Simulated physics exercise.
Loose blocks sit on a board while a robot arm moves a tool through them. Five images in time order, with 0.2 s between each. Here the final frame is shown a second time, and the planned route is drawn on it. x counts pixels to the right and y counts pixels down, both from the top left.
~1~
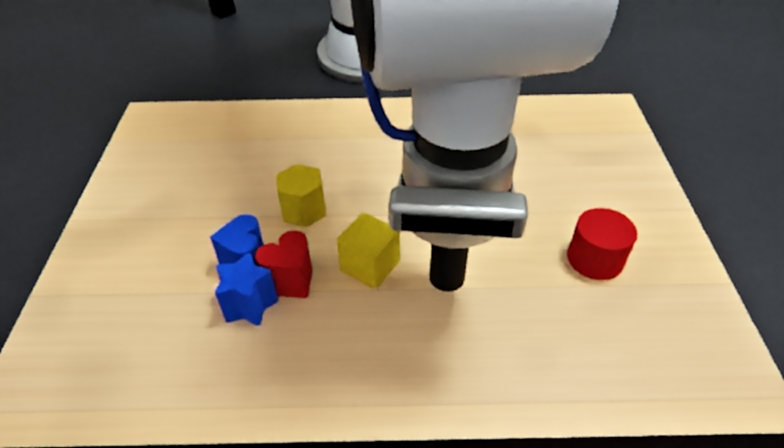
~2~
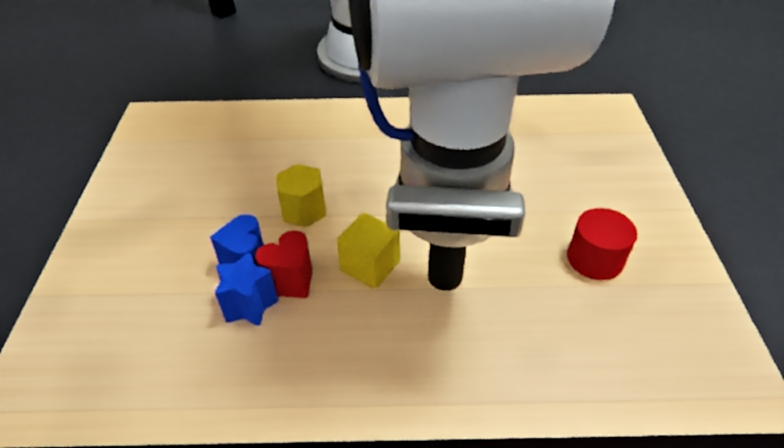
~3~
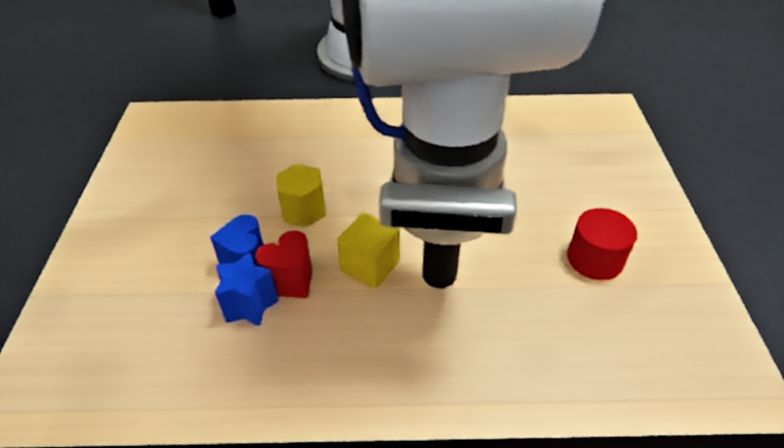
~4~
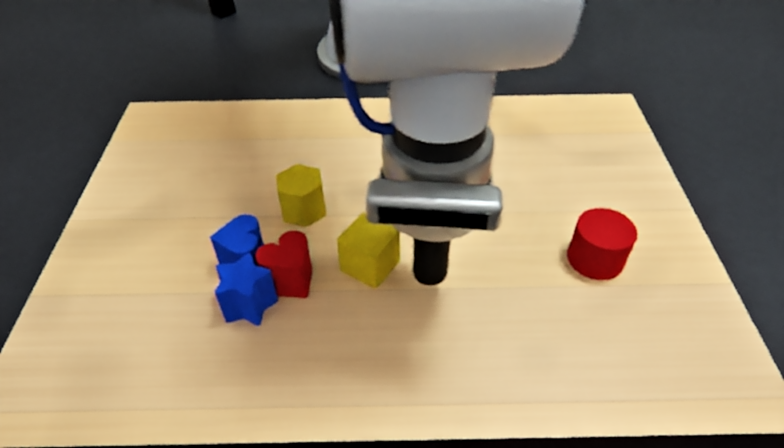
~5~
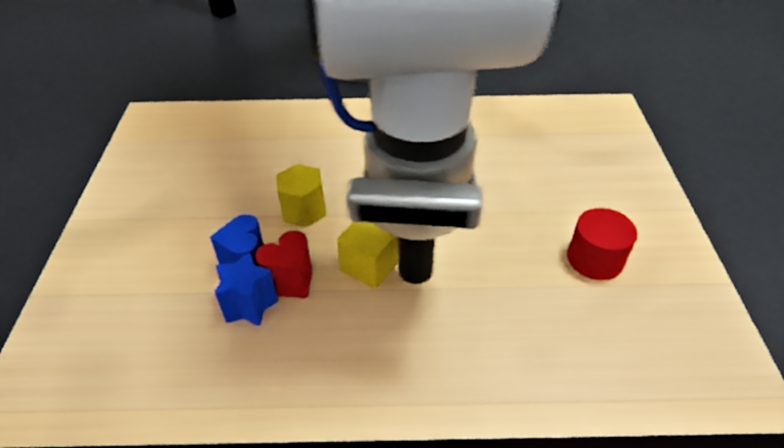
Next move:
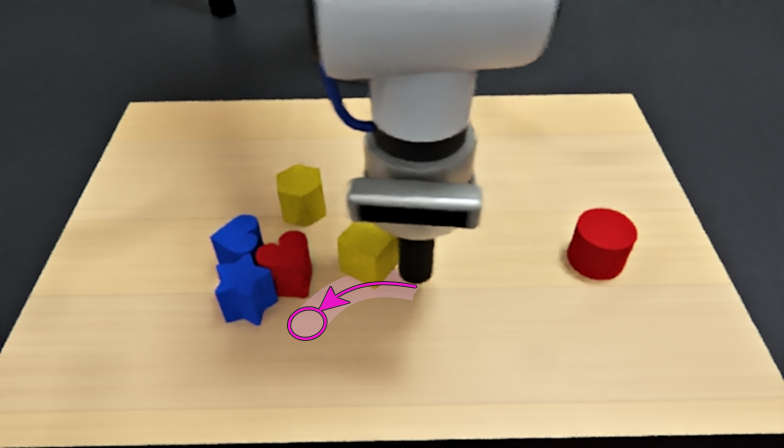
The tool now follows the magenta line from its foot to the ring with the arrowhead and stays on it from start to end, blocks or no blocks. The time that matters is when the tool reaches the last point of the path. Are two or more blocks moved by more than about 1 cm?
Answer: No.
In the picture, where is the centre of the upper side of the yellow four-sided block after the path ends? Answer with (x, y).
I'd place it at (346, 226), taking the centre of its top.
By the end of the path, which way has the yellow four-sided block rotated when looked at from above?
Seen from above, its turn is clockwise.
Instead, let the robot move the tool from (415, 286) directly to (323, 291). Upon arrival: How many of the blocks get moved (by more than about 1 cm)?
I expect just one block to be moved by more than 1 cm.
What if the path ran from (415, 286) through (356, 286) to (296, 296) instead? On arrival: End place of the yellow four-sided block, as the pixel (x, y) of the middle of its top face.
I'd place it at (345, 224), taking the centre of its top.
Path on the board, from (415, 286) through (375, 284) and (337, 296) to (307, 323).
The first path, step by step. One third of the way, tool at (373, 268); yellow four-sided block at (350, 227), turned 25° clockwise.
Two thirds of the way, tool at (334, 281); yellow four-sided block at (346, 226), turned 35° clockwise.
At the end, tool at (304, 308); red heart in place; yellow four-sided block at (346, 226), turned 35° clockwise.
